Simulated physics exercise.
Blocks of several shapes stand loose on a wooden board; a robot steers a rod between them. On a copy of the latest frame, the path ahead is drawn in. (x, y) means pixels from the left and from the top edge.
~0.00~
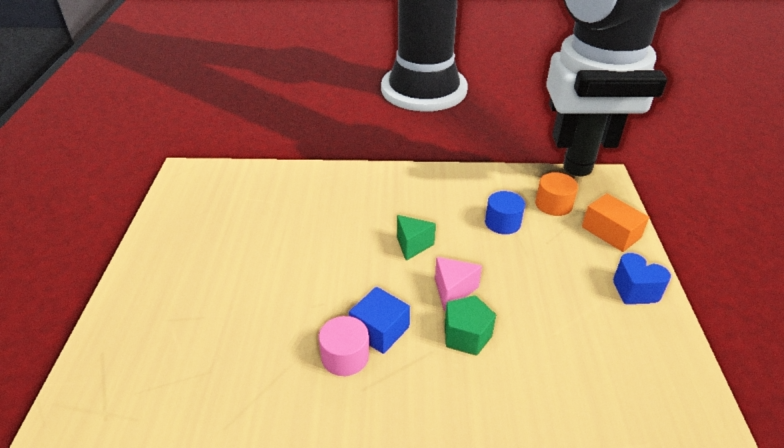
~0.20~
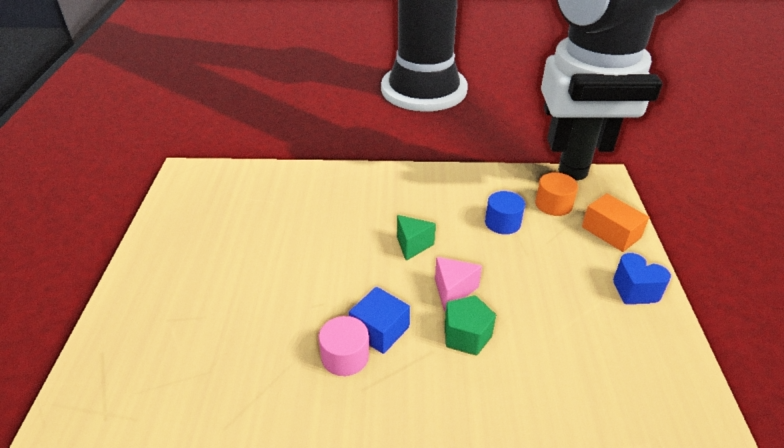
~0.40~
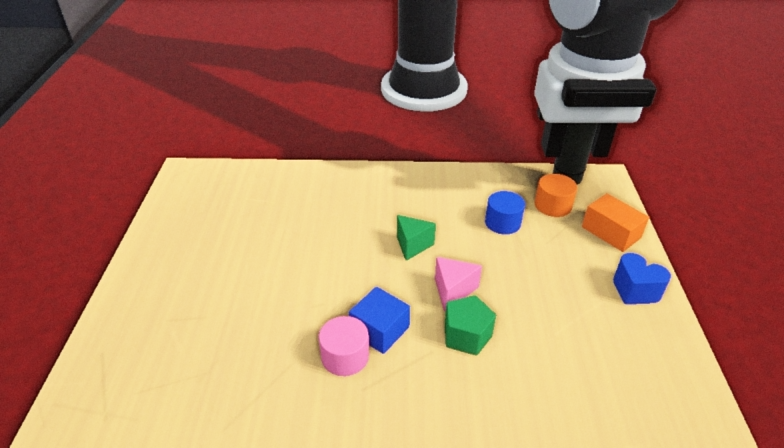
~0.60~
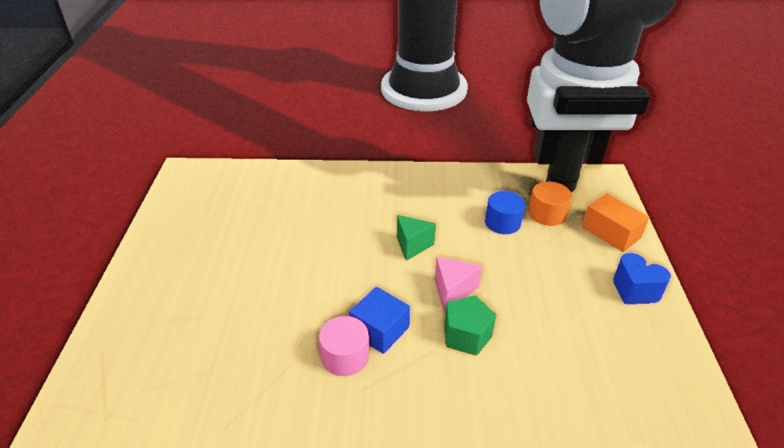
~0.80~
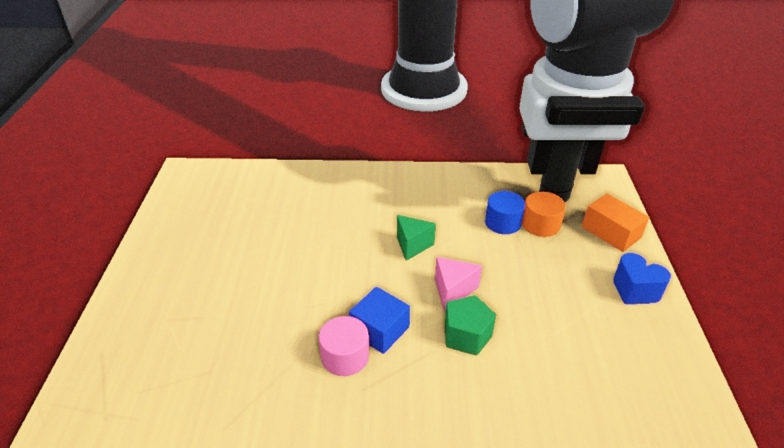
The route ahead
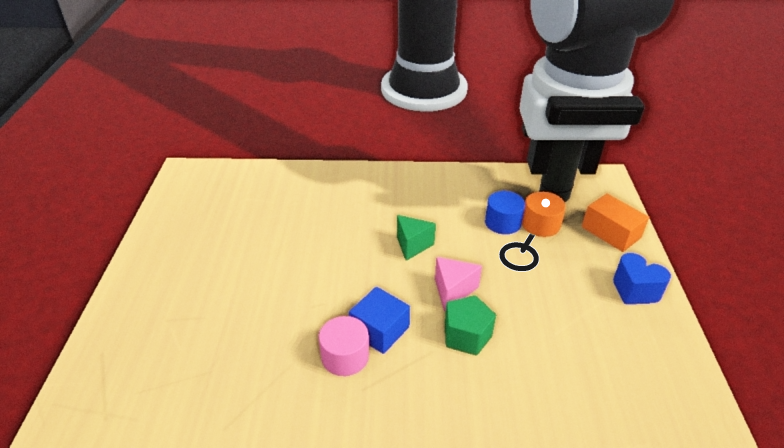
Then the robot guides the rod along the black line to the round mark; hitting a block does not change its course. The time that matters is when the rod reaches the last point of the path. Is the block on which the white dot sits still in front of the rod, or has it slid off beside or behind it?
The rod still pushes it.
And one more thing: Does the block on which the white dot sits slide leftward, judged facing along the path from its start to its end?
Yes
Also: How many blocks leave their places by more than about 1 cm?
Answer: 1.
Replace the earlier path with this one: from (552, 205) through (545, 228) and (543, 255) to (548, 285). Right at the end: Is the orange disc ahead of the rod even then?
The answer is no.
The drawn path runs straight from (552, 205) to (519, 257); the dot is on the orange disc.
On the path given first. One third of the way, rod (543, 212); blue disc (504, 202); orange disc (538, 223).
Two thirds of the way, rod (532, 228); blue disc (503, 202); orange disc (530, 241).
At the end, rod (521, 247); blue disc (503, 202); orange disc (524, 262); orange oblong block not moved.
